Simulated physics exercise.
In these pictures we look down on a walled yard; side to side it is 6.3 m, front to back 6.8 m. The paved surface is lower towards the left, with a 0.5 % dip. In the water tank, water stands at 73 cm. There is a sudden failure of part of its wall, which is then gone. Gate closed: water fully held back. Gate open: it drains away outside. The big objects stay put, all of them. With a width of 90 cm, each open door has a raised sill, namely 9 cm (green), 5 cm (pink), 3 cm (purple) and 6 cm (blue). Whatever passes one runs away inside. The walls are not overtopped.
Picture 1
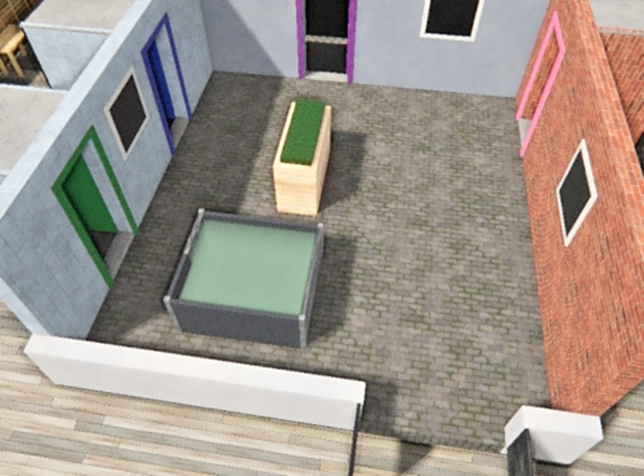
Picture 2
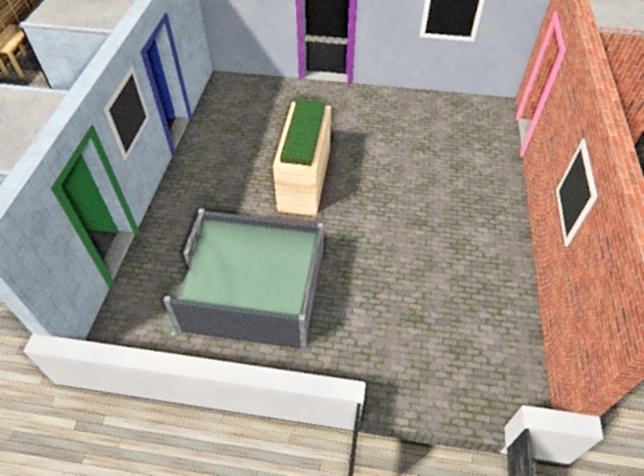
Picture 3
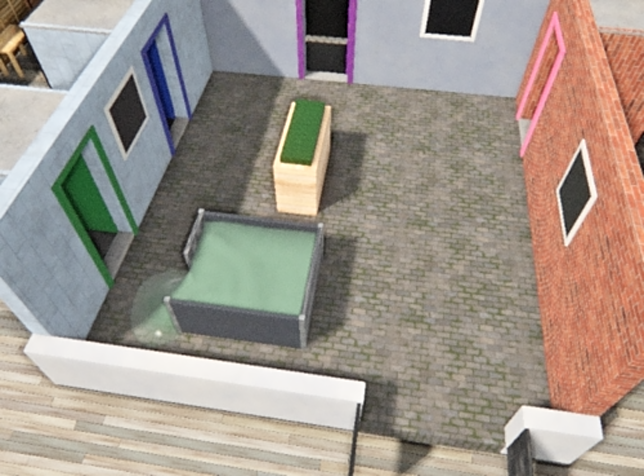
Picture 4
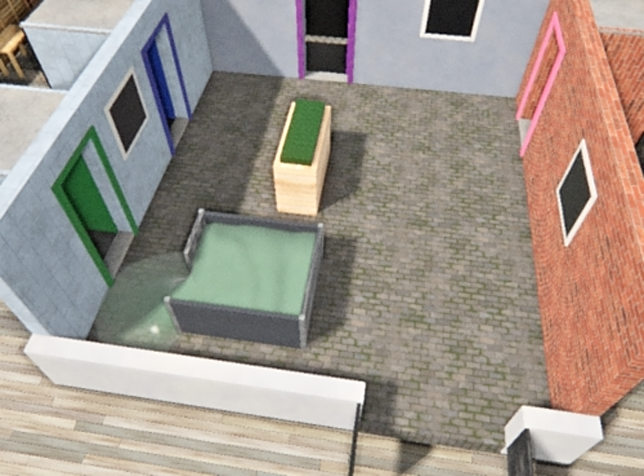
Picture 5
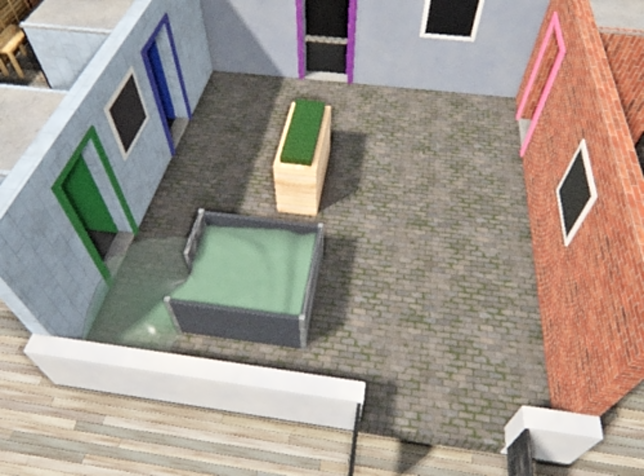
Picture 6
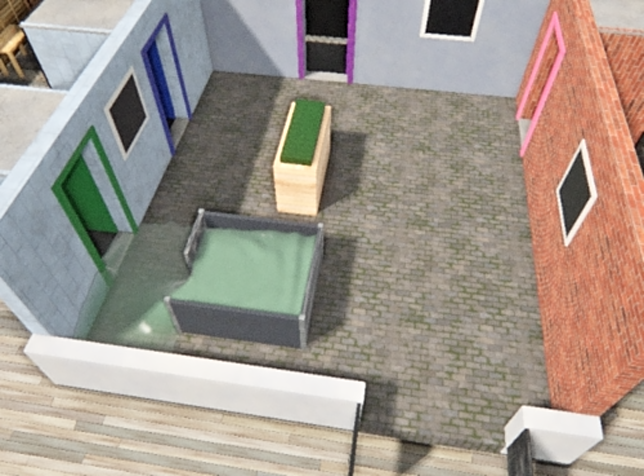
A dark-walled water tank opens on its left side and water spreads across the paving.
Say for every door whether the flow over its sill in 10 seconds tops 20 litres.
In order: The green door lets in a larger amount than the limit; the pink door lets in a smaller amount than the limit; the purple door lets in a larger amount than the limit; the blue door lets in a smaller amount than the limit.
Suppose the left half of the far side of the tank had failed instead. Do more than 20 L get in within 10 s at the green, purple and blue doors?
Then it goes green fine, purple too high, blue too high.
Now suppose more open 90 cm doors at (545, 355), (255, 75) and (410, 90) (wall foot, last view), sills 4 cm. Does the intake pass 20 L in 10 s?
In sequence the answers are more than that, more than that and less than that.
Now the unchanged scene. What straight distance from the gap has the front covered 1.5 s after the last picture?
Roughly 4.4 m.
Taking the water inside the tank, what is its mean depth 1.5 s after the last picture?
Around 36 cm on average.
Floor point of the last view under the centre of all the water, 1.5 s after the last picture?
Around (205, 298).
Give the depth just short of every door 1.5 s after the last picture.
Door by door, in cm: Green reads 22, pink reads 0, purple reads 0, blue reads 3.
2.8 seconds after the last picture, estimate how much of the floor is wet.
Roughly 40 % of the floor is wet.
Then, 0.7 s after the last picture water covers 10 % of the floor and is deepest (50 cm) near (76, 362); green door 25 cm at the sill, 54 L in, pink door not reached, purple door not reached, blue door not reached.
Then, 1.5 s after the last picture water covers 20 % of the floor and is deepest (38 cm) near (76, 362); green door 22 cm at the sill, 127 L in, pink door not reached, purple door not reached, blue door 3 cm at the sill, 0 L in.
Then, 2.8 s after the last picture water covers 40 % of the floor and is deepest (26 cm) near (76, 362); green door 18 cm at the sill, 190 L in, pink door not reached, purple door not reached, blue door 3 cm at the sill, 0 L in.
Then, 5.3 s after the last picture water covers 55 % of the floor and is deepest (16 cm) near (76, 362); green door 12 cm at the sill, 236 L in, pink door not reached, purple door 7 cm at the sill, 12 L in, blue door 3 cm at the sill, 0 L in.
Then, 9.3 s after the last picture water covers 85 % of the floor and is deepest (10 cm) near (76, 362); green door 6 cm at the sill, 243 L in, pink door 5 cm at the sill, 0 L in, purple door 5 cm at the sill, 35 L in, blue door 4 cm at the sill, 0 L in.
